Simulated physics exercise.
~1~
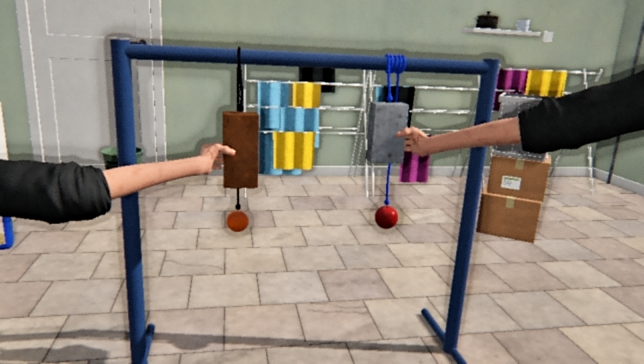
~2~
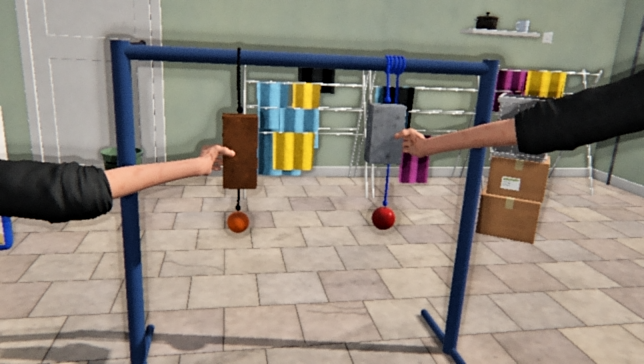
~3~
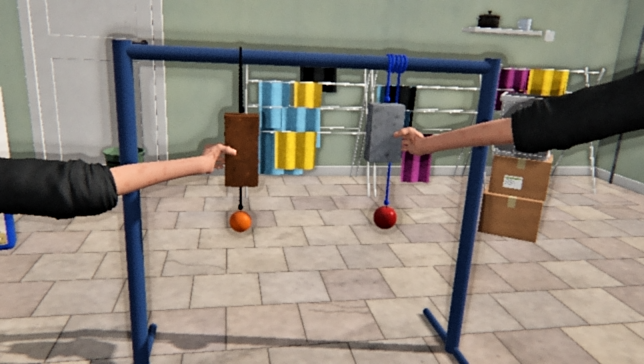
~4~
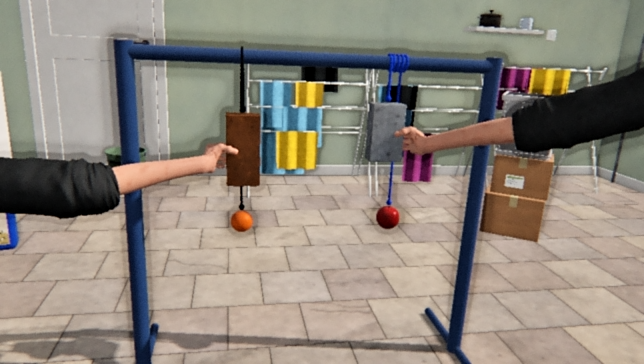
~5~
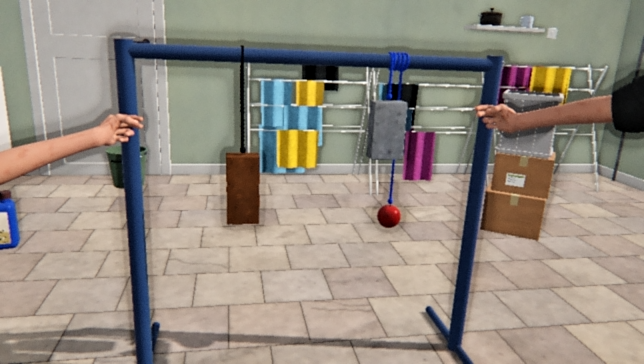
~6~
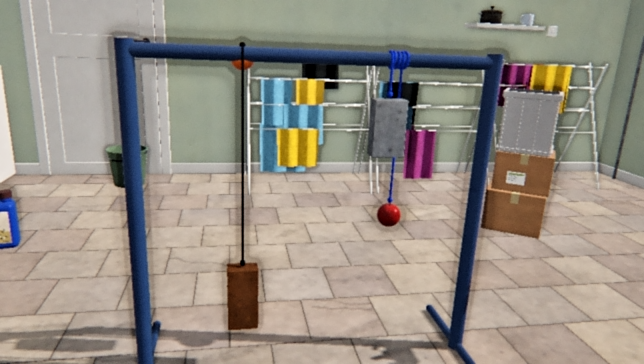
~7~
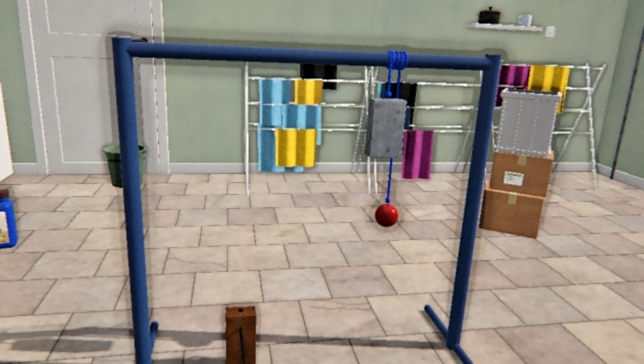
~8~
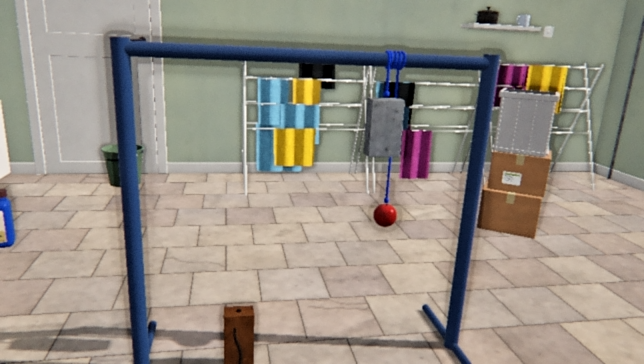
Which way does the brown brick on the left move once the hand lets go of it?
The brown brick moves down, dropping from below the rail until it rests on the tiled floor.
